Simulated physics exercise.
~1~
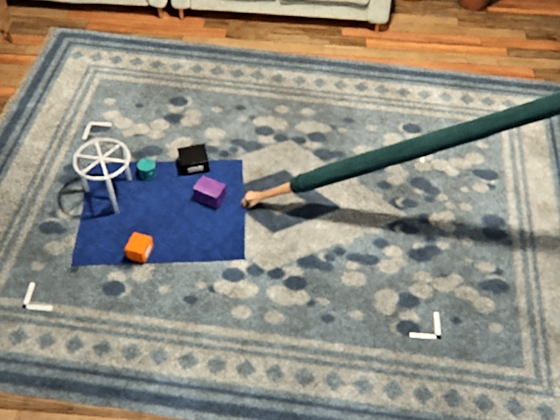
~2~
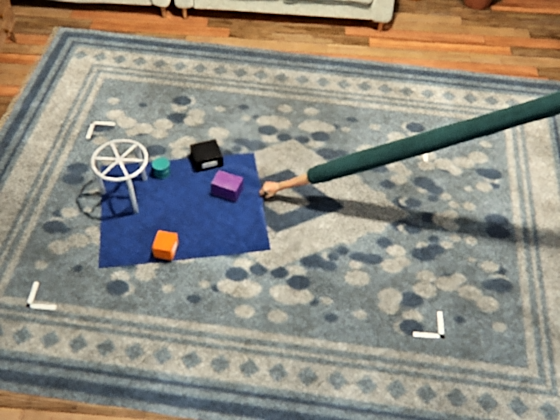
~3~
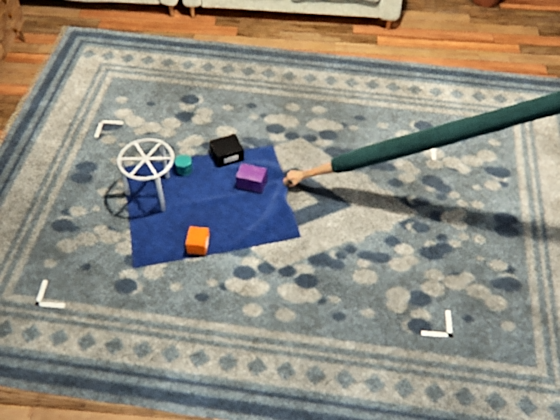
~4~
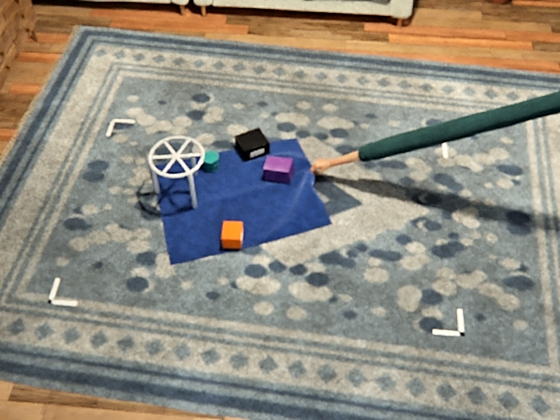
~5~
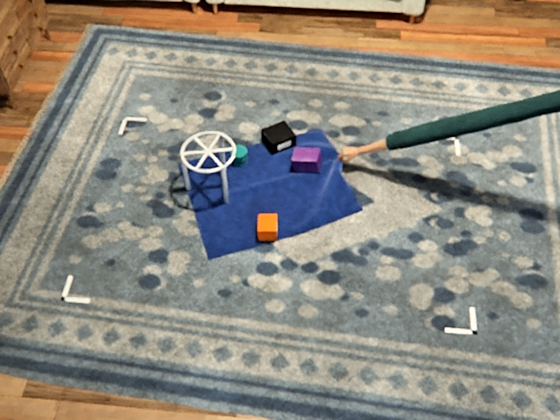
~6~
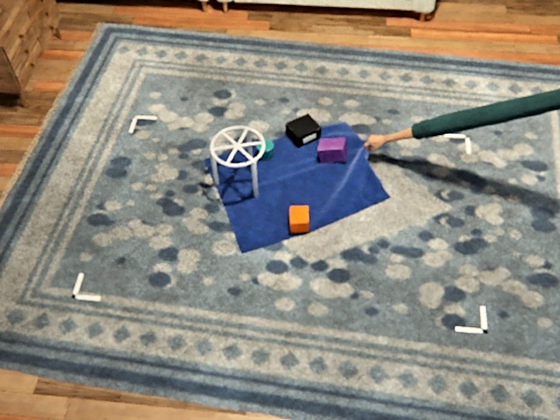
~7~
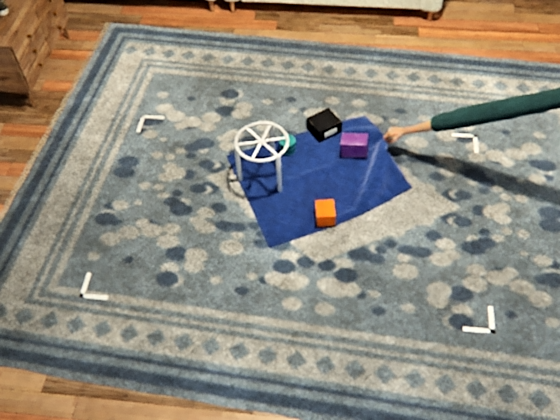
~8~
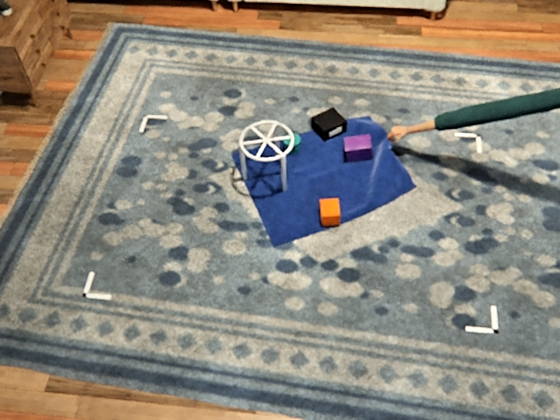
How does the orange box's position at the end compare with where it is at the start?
The orange box starts toward the left side of the patterned carpet and ends well to the right, near the carpet's middle and slightly higher in the view.
In the video, a green-sleeved arm pulls a thin blue rug rightward across a patterned carpet, carrying a white stool, teal bin, purple crate, black box and orange box along. The rug turns slightly and stops near the carpet's middle with everything still upright.
